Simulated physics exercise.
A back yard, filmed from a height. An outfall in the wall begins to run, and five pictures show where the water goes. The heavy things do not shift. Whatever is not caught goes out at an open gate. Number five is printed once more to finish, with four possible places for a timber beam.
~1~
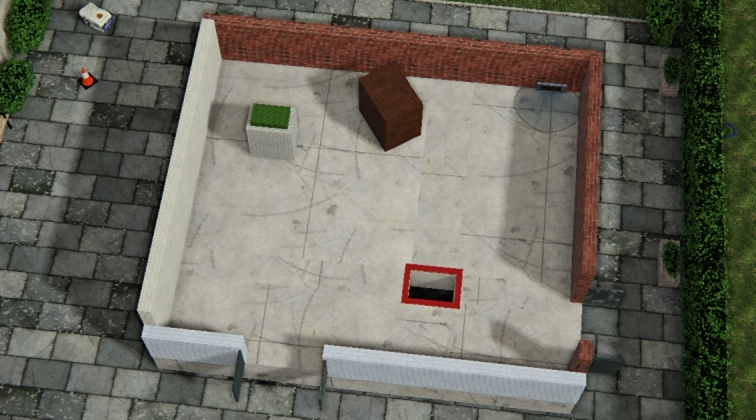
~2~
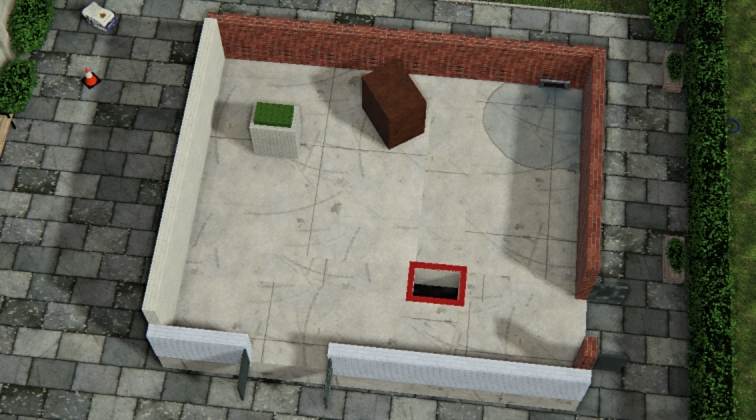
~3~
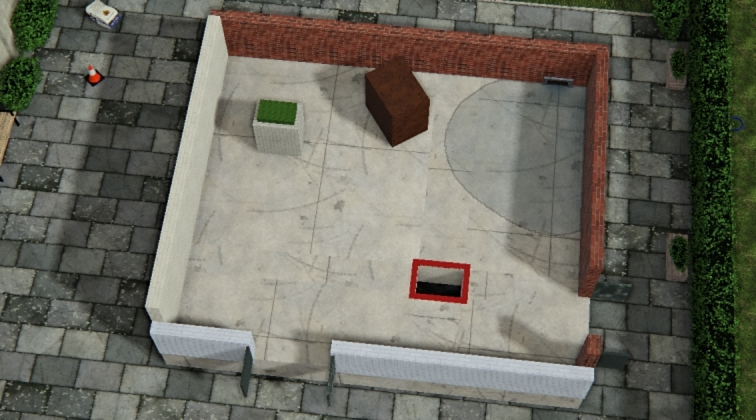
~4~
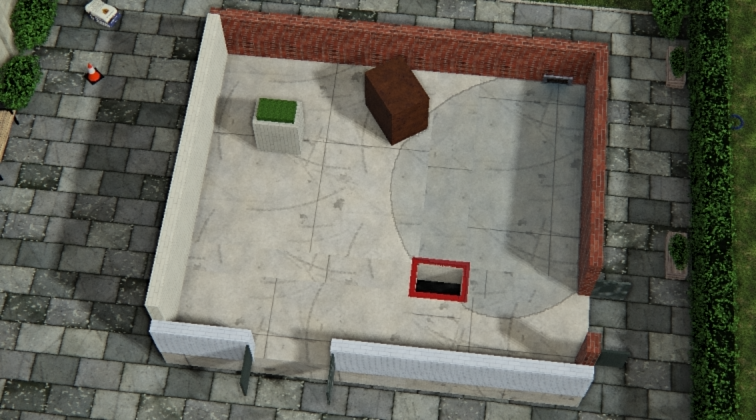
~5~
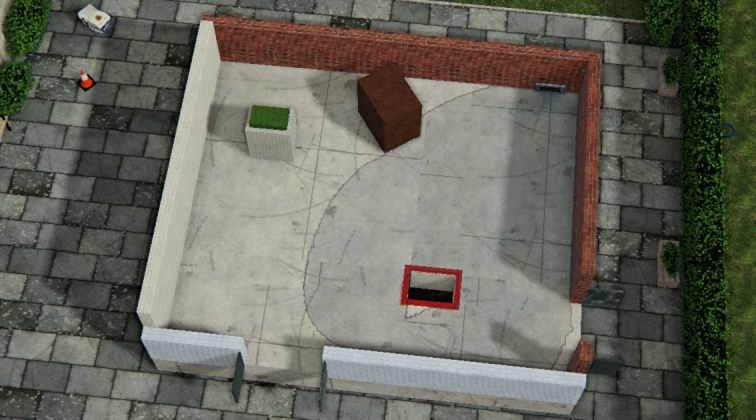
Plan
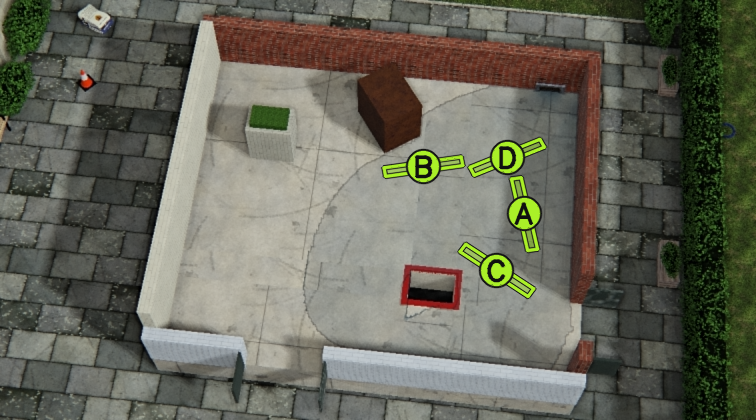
Water spread in a widening round sheet from the top right corner of a walled yard, passing the brown block and surrounding the red-edged opening in the floor until it covered about half the ground.
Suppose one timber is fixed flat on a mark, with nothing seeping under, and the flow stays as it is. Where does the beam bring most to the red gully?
Position B does it best.
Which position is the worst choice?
C.
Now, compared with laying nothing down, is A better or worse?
Worse.
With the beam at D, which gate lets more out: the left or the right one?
The left gate.
On the marked copy, A from (516, 178) to (532, 249); B from (384, 172) to (461, 161); C from (462, 248) to (530, 292); D from (472, 171) to (542, 143).
If A is chosen, about 17 % of the stream runs into the red gully, about 80 % out by the gates.
If B is chosen, about 32 % of the stream runs into the red gully, about 66 % out by the gates.
If C is chosen, about 13 % of the stream runs into the red gully, about 83 % out by the gates.
If D is chosen, about 19 % of the stream runs into the red gully, about 79 % out by the gates.
